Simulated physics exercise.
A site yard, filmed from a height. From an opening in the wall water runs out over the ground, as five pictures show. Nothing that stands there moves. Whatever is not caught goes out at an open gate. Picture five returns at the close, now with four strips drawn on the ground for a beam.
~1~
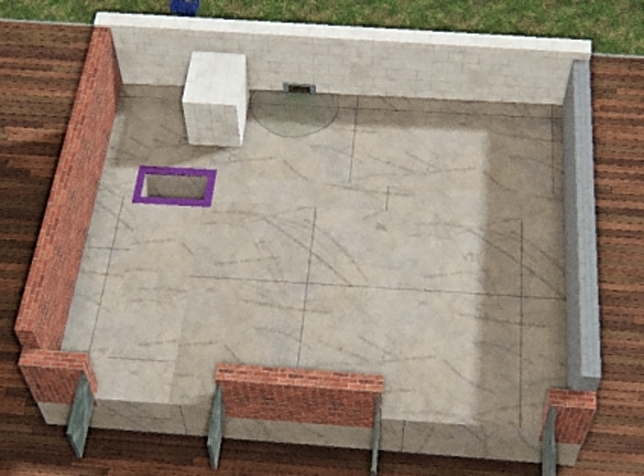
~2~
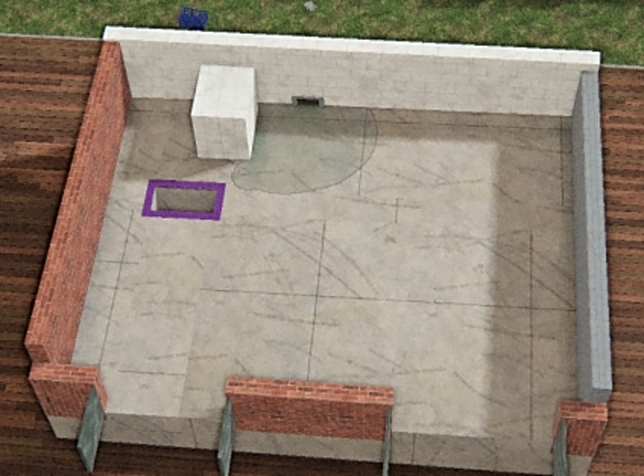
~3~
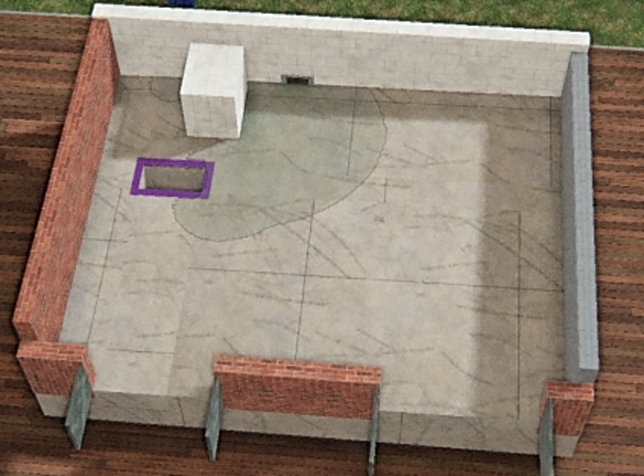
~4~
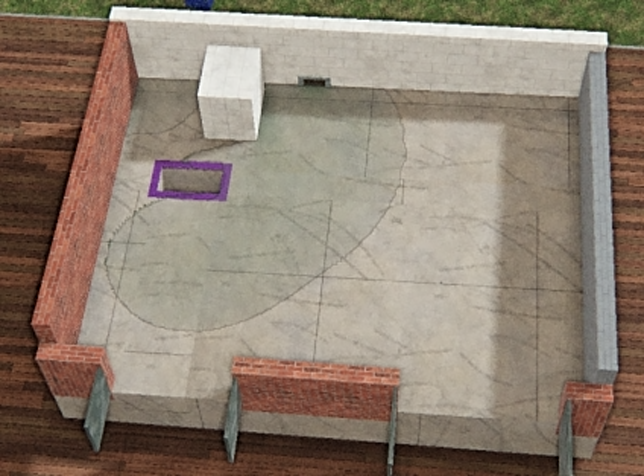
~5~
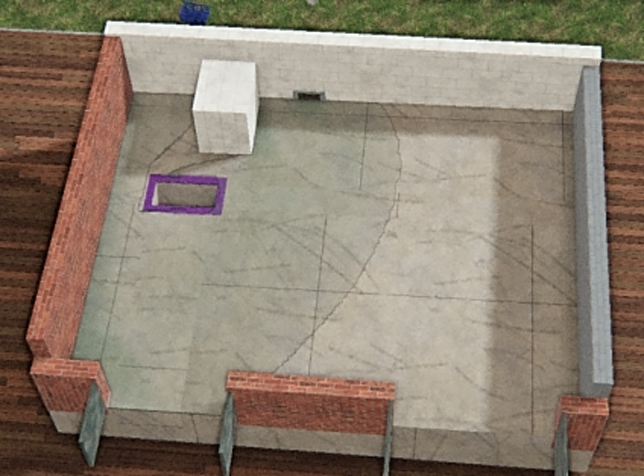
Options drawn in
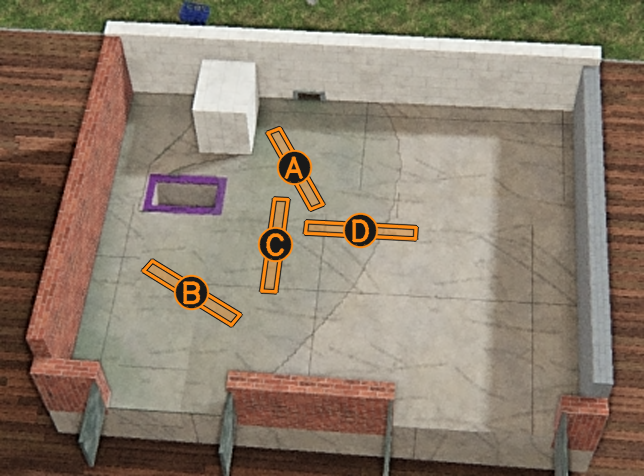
Water spreading from a small opening in the white back wall across a pale walled yard, reaching round a purple-edged drain leftward.
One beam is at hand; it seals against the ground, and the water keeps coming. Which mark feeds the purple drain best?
Spot B does it best.
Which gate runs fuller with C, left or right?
More leaves on the left.
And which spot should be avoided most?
A.
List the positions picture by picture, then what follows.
Outfall at (300, 87); purple drain at (175, 186); open gate at (160, 387); open gate at (462, 408); water covers 3 % of the ground and shows as far out as (292, 131); purple drain still dry.
Water covers 8 % of the ground and shows as far out as (267, 187); purple drain still dry.
Water covers 17 % of the ground and shows as far out as (221, 235); purple drain taking water.
Water covers 32 % of the ground and shows as far out as (145, 311); purple drain taking water.
Water covers 45 % of the ground and shows as far out as (84, 344); purple drain taking water.
On the marked copy, A from (273, 130) to (316, 206); B from (148, 265) to (235, 319); C from (268, 291) to (281, 199); D from (306, 227) to (415, 233).
With A, about 5 % of the stream runs into the purple drain, about 95 % out by the gates.
With B, about 30 % of the stream runs into the purple drain, about 69 % out by the gates.
With C, about 17 % of the stream runs into the purple drain, about 83 % out by the gates.
With D, about 16 % of the stream runs into the purple drain, about 83 % out by the gates.
